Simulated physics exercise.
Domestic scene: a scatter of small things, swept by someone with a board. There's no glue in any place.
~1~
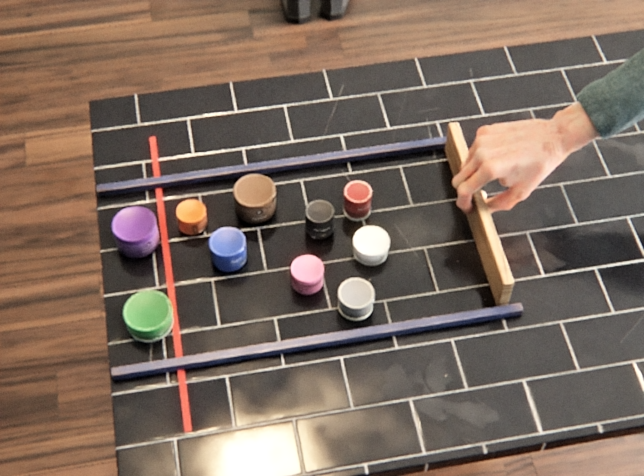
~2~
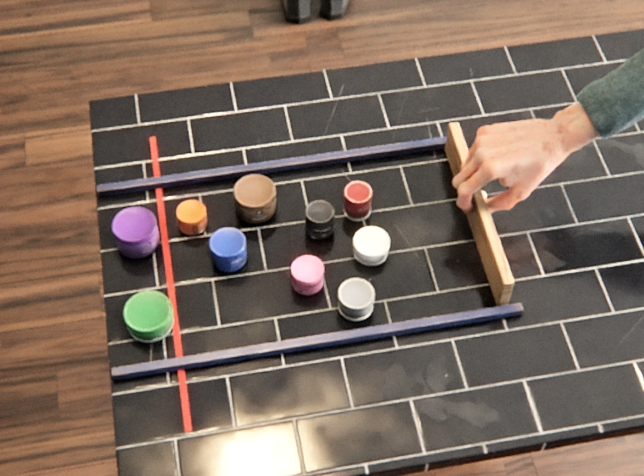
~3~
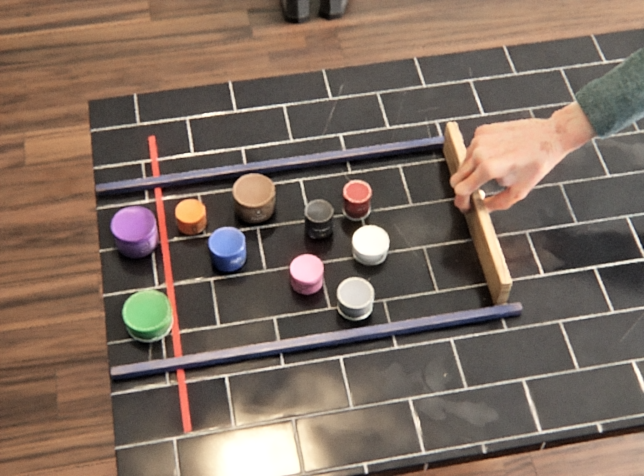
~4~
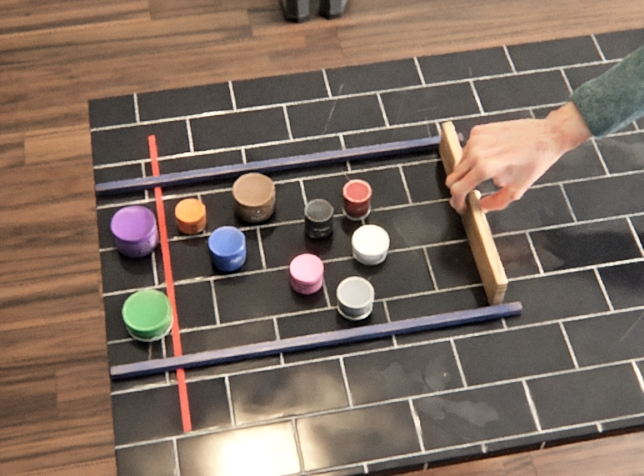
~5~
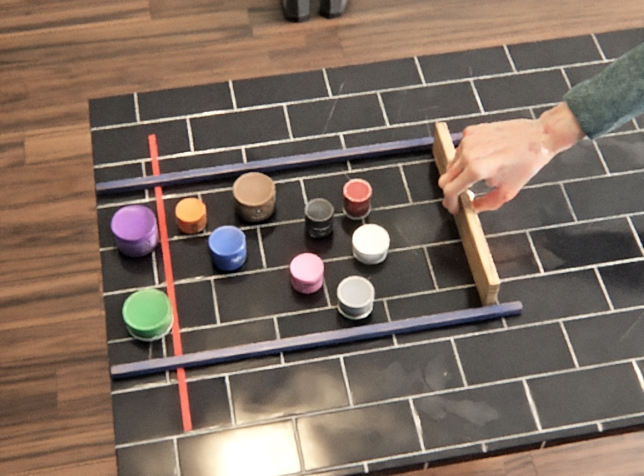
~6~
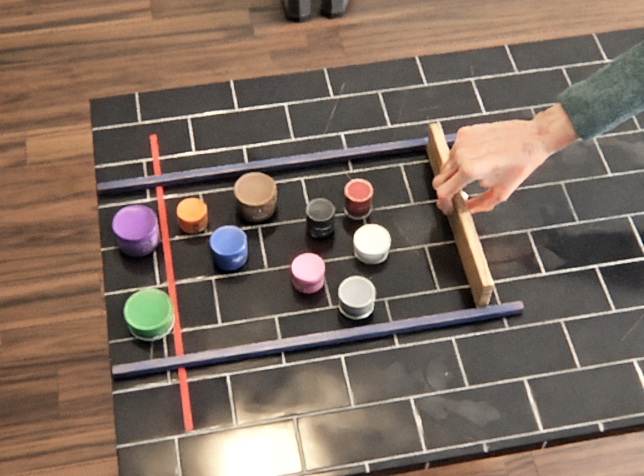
On a black tiled surface, a hand sliding a wooden board slightly left between two rails towards scattered colourful pots, which stay still.
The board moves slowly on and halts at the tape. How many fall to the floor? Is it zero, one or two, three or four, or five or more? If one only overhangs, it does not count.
It is one or two.
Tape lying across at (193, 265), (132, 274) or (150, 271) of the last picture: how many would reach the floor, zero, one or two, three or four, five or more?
First none at all, then 3 or 4, and lastly 1 or 2.
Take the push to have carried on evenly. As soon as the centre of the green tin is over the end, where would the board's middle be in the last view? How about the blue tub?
(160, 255) and (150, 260), more or less.
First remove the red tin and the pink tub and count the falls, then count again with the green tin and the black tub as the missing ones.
Try one: 1; try two: 1.
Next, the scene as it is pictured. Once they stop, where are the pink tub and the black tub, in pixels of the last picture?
The pink tub comes to rest close to (158, 308), while the black tub rests close to (152, 249).
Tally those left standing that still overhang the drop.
The answer comes to 1.
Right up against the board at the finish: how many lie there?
At rest, 6 are in contact.
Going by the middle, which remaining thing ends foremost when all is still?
Nearest once everything settles: Green tin.
A little later, none off yet; purple tub at rest near (137, 231); green tin at rest near (150, 315); orange tub at rest near (193, 216).
Next, none off yet; purple tub at rest near (137, 231); green tin at rest near (150, 315); orange tub shifted about its own width near (171, 220).
When it is over, the number that fall off is one or two; down, purple tub.
